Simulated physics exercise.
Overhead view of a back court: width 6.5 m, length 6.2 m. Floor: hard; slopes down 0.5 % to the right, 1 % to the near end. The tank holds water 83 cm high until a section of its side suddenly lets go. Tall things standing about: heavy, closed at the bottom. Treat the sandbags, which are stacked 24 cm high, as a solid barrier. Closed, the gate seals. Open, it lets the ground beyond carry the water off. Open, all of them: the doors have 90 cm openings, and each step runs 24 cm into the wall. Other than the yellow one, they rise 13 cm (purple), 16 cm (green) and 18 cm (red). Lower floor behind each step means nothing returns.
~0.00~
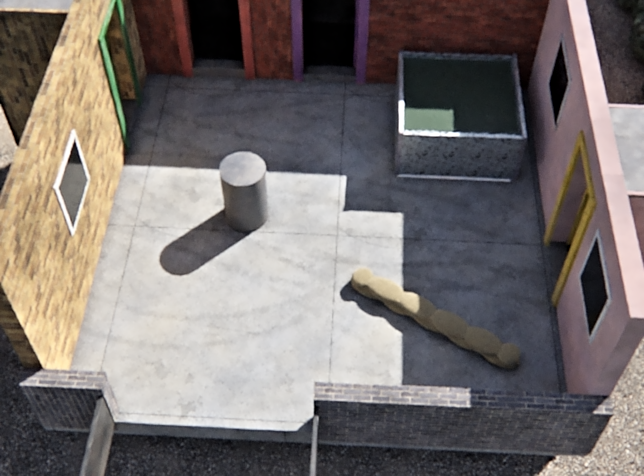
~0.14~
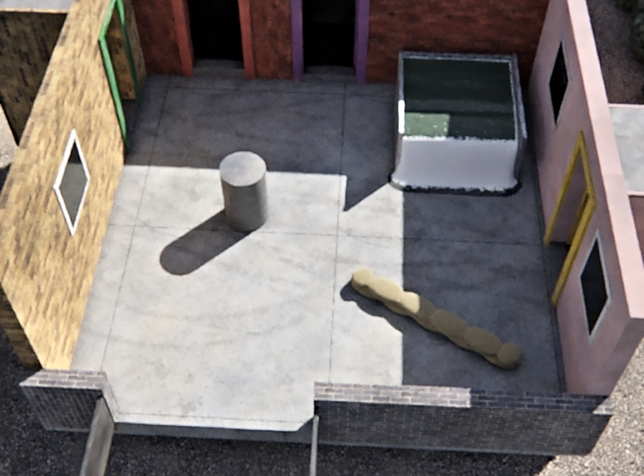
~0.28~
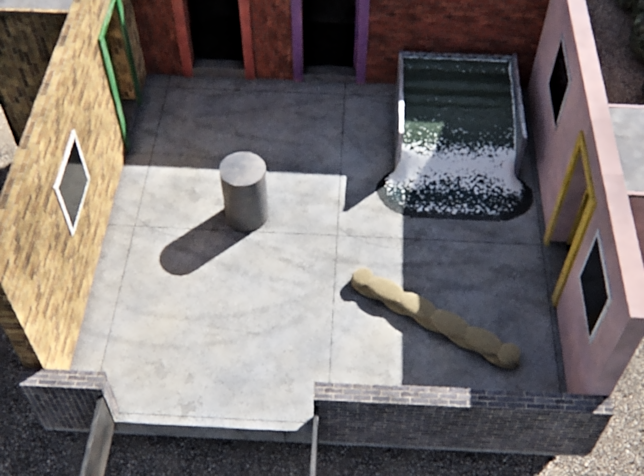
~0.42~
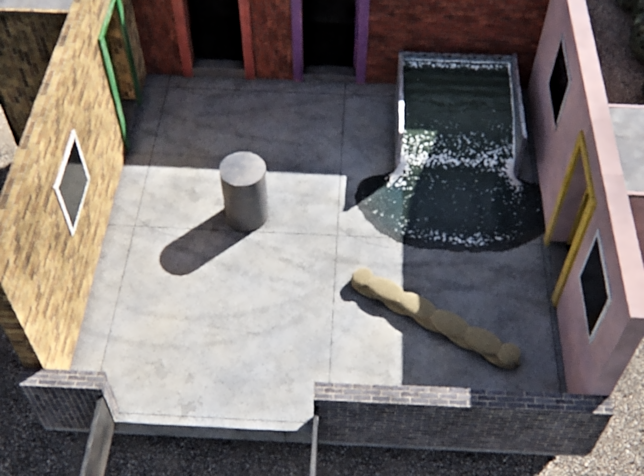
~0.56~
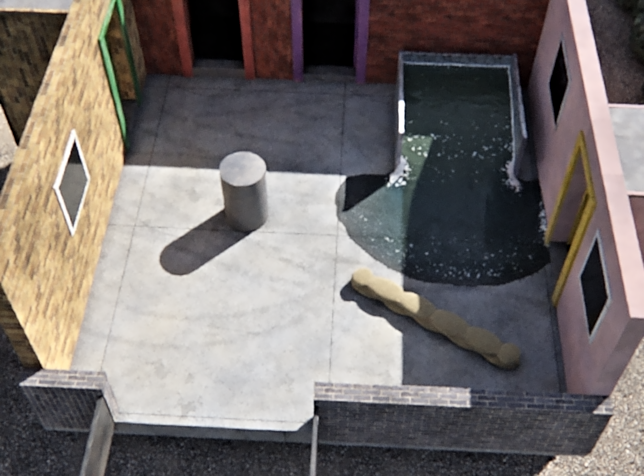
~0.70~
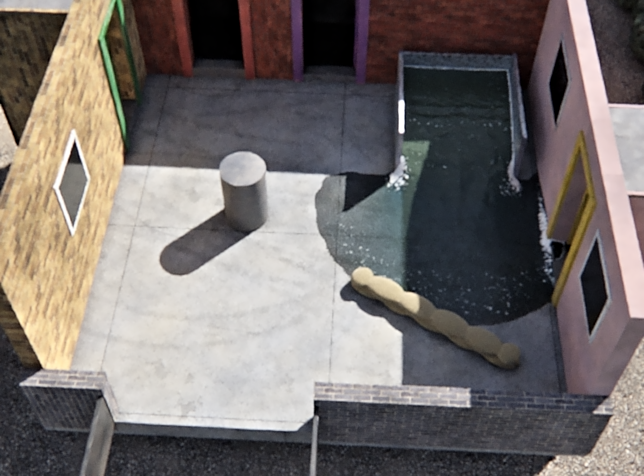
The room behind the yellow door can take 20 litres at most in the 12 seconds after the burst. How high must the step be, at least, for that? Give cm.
About 17 cm.
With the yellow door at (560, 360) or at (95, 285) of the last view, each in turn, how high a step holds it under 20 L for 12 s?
In turn: About 36 cm, about 16 cm.
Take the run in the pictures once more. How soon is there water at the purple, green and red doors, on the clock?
For purple it's 7.5 s, for green 5.5 s, and for red 7.0 s.
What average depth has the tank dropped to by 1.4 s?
About 33 centimetres on average.
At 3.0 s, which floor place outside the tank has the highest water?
Look close to (572, 427).
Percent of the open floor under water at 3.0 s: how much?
Roughly 55 percent of the floor is wet.
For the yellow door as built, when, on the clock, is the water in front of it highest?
3.6 s.
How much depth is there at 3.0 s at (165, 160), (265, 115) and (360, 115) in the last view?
In order: Around 0, 0 and 0 cm.
After 1.4 s water covers 35 % of the floor, deepest (68 cm) near (572, 427); 19 cm at the yellow door, 2 litres in over its 13 cm step.
After 3.0 s water covers 55 % of the floor, deepest (40 cm) near (572, 427); 17 cm at the yellow door, 19 litres in over its 13 cm step.
After 12.0 s water covers 95 % of the floor, deepest (8 cm) near (372, 417); 6 cm at the yellow door, 57 litres in over its 13 cm step.
At the yellow door as built, the water arrived by 0.7 s and peaked near 21 cm at 3.6 s.
Run again over the same 12 s with other heights there, 32 litres in over 15.5 cm, 4 litres over 21 cm. The limit of 20 litres is kept from about 17 cm up.
